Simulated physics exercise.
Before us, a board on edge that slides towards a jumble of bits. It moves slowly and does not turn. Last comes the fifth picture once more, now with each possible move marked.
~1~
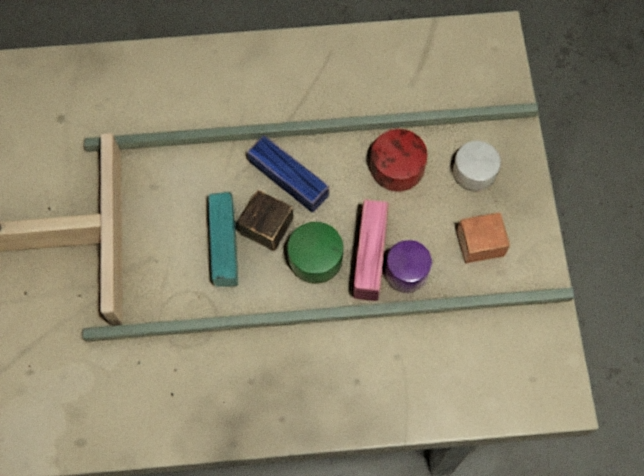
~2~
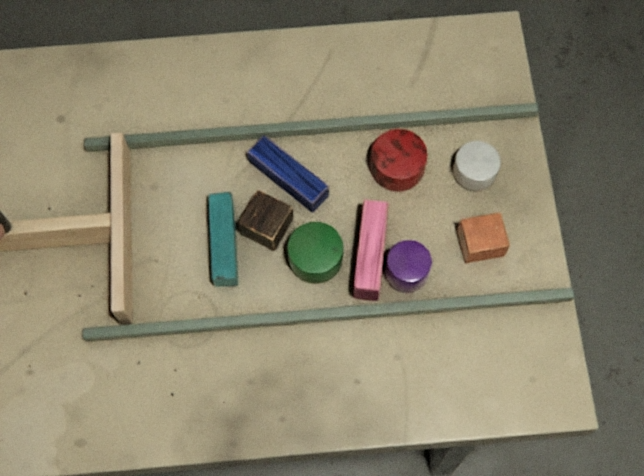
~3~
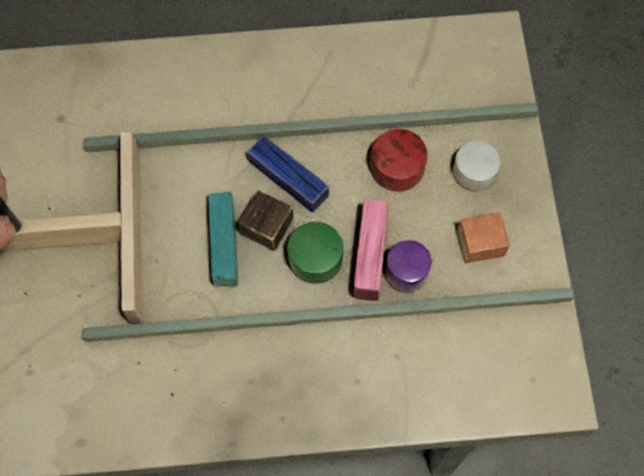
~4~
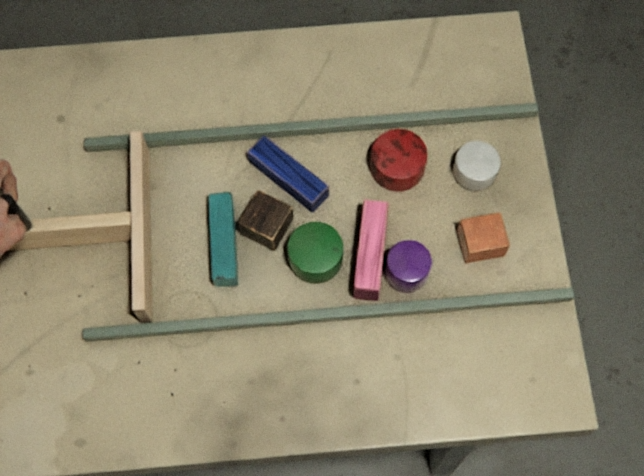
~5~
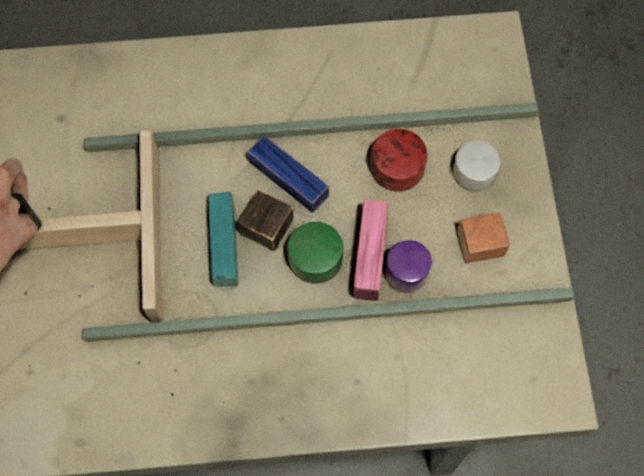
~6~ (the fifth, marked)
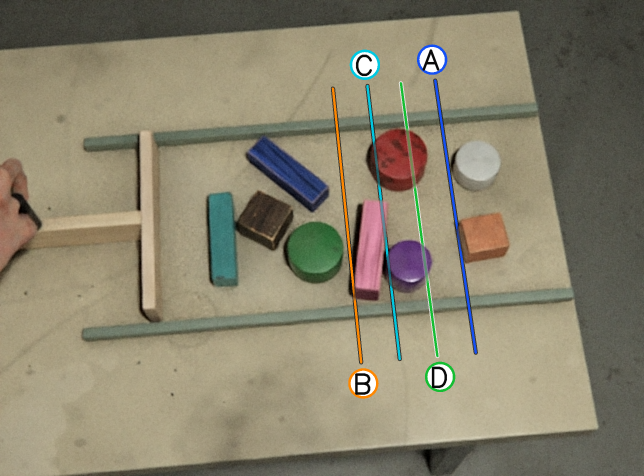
A hand slowly pushing a wooden board on a handle rightward between two green rails, with colourful blocks and discs lying still.
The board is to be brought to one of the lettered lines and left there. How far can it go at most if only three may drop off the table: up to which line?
A.
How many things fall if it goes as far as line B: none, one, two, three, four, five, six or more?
The count is none.
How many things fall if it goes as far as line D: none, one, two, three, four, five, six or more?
By then, none.
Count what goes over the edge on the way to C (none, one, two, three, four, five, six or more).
In all, none.
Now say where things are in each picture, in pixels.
In the first picture, board (107, 219); turquoise bar (224, 239); white tin (477, 166).
In the second picture, board (117, 219); purple tin (408, 266).
In the third picture, board (127, 218); red tin (399, 160).
In the fourth picture, board (137, 217); blue stick (288, 173).
In the fifth picture, board (147, 216); green tin (316, 253); turquoise bar (224, 239); white tin (477, 166).
On the copy, A at (454, 209); B at (346, 218); C at (383, 215); D at (418, 212).
On A. First, board (258, 207); blue stick (307, 168); green tin (329, 258).
Then, board (367, 198); orange block (505, 231); purple tin (509, 270).
Finally, board (454, 191); purple tin over the edge; orange block over the edge; two fallen.
By contrast, B is within the limit but short; C is within the limit but short; D is within the limit but short.
